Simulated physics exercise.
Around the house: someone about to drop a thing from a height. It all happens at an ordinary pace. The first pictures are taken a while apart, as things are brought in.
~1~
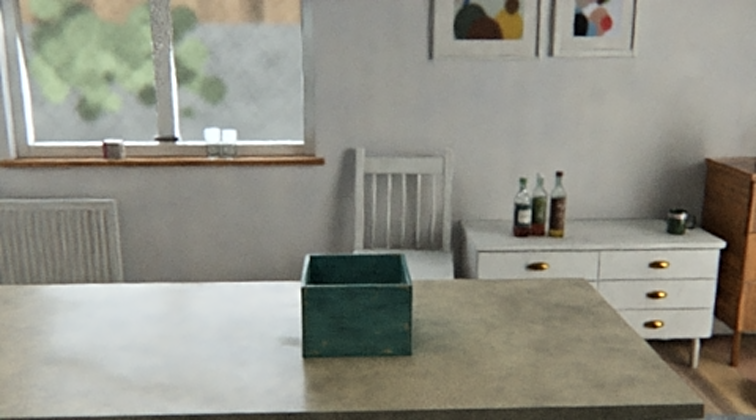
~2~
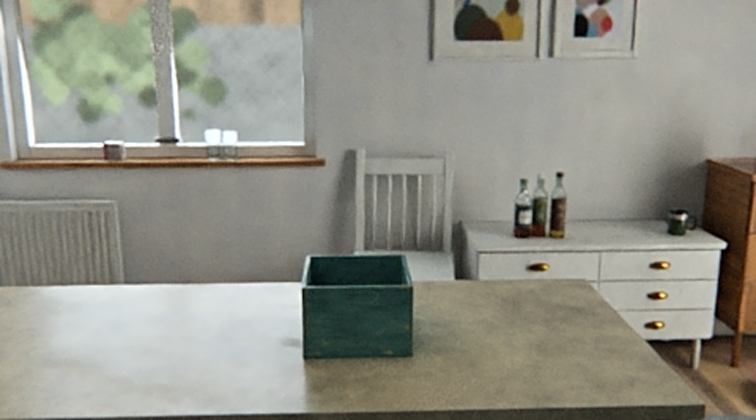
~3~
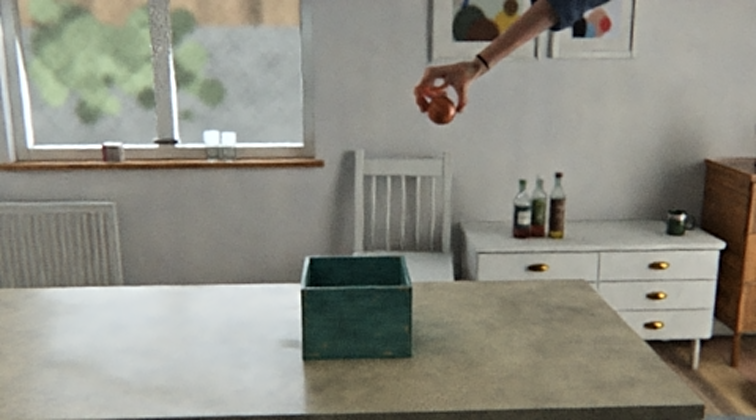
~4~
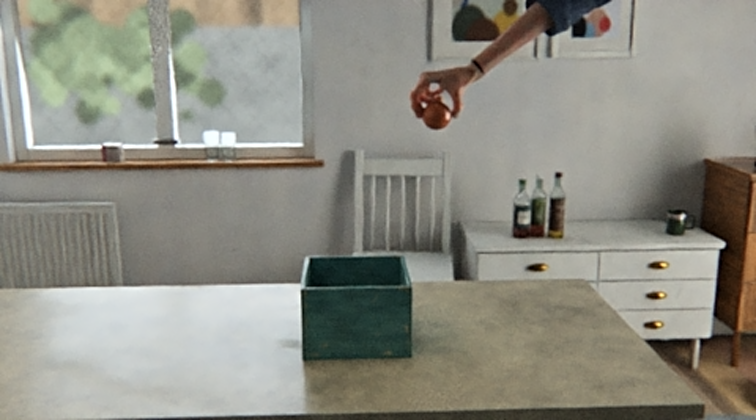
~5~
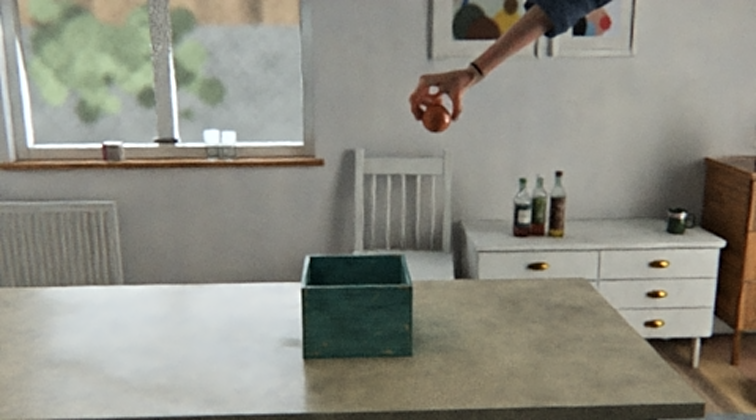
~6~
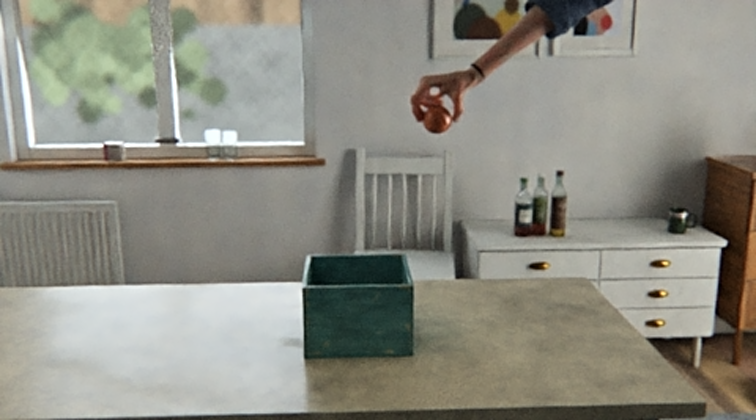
A hand in a dark blue sleeve, an orange tomato in its fingers, reaches in from the upper right of a room seen from the front, slightly above a grey table. A dark green open crate sits on the table, with a window at left, a white chair behind, and bottles on a white cabinet at right. The hand appears above the crate, shifts very slightly, then stays nearly motionless, gripping the tomato.
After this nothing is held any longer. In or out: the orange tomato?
In the end the orange tomato falls beside it.
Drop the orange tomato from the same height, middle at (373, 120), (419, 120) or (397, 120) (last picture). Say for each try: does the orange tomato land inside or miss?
In turn it is caught; ends up outside; ends up inside.
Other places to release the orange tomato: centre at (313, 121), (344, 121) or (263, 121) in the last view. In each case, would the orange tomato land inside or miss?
In that order, it drops into the container; lands inside; misses.
Then, 0.18 s after the last picture, orange tomato moved about its own width near (437, 166).
Then, 0.28 s after the last picture, orange tomato falling near (435, 251).
Then, 0.40 s after the last picture, orange tomato down below near (435, 308).
At rest, the orange tomato ends up outside, near (435, 322).
